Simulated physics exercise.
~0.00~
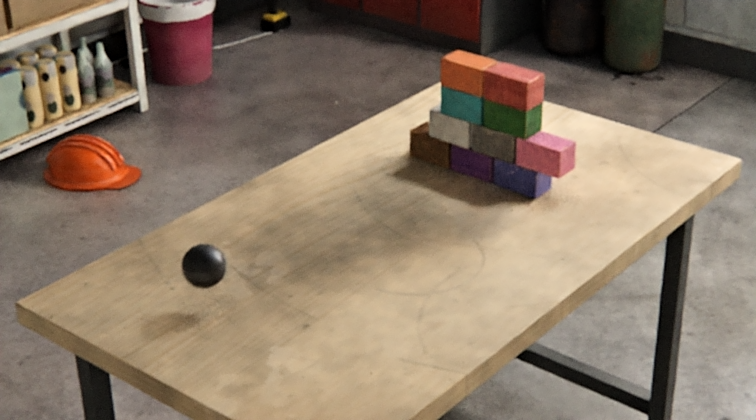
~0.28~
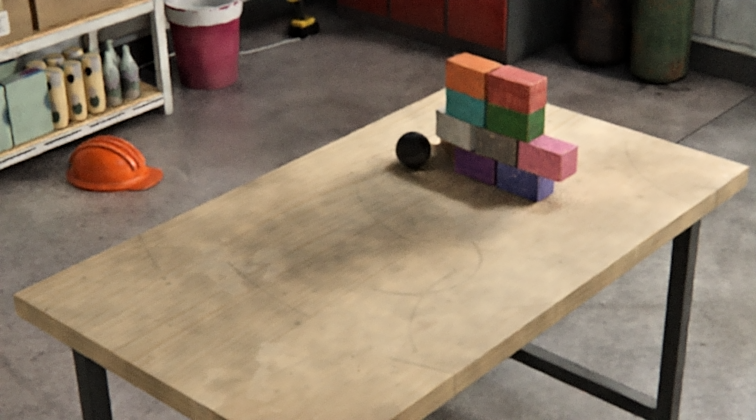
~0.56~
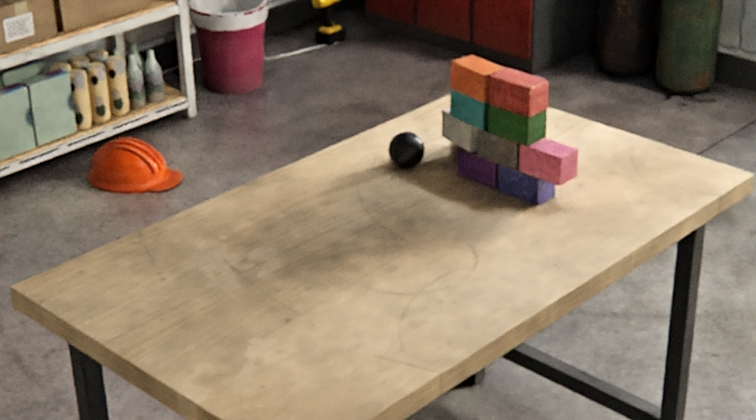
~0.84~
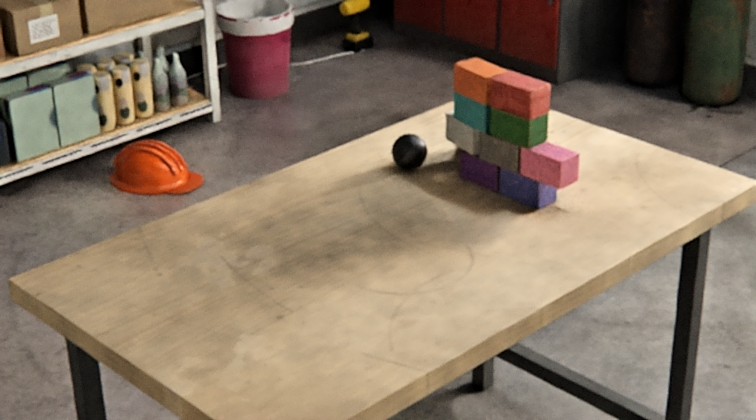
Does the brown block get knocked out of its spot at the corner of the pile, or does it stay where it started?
The brown block gets knocked out of its spot. Its place at the lower left of the pile is empty afterwards, while the rest of the pile stays standing.
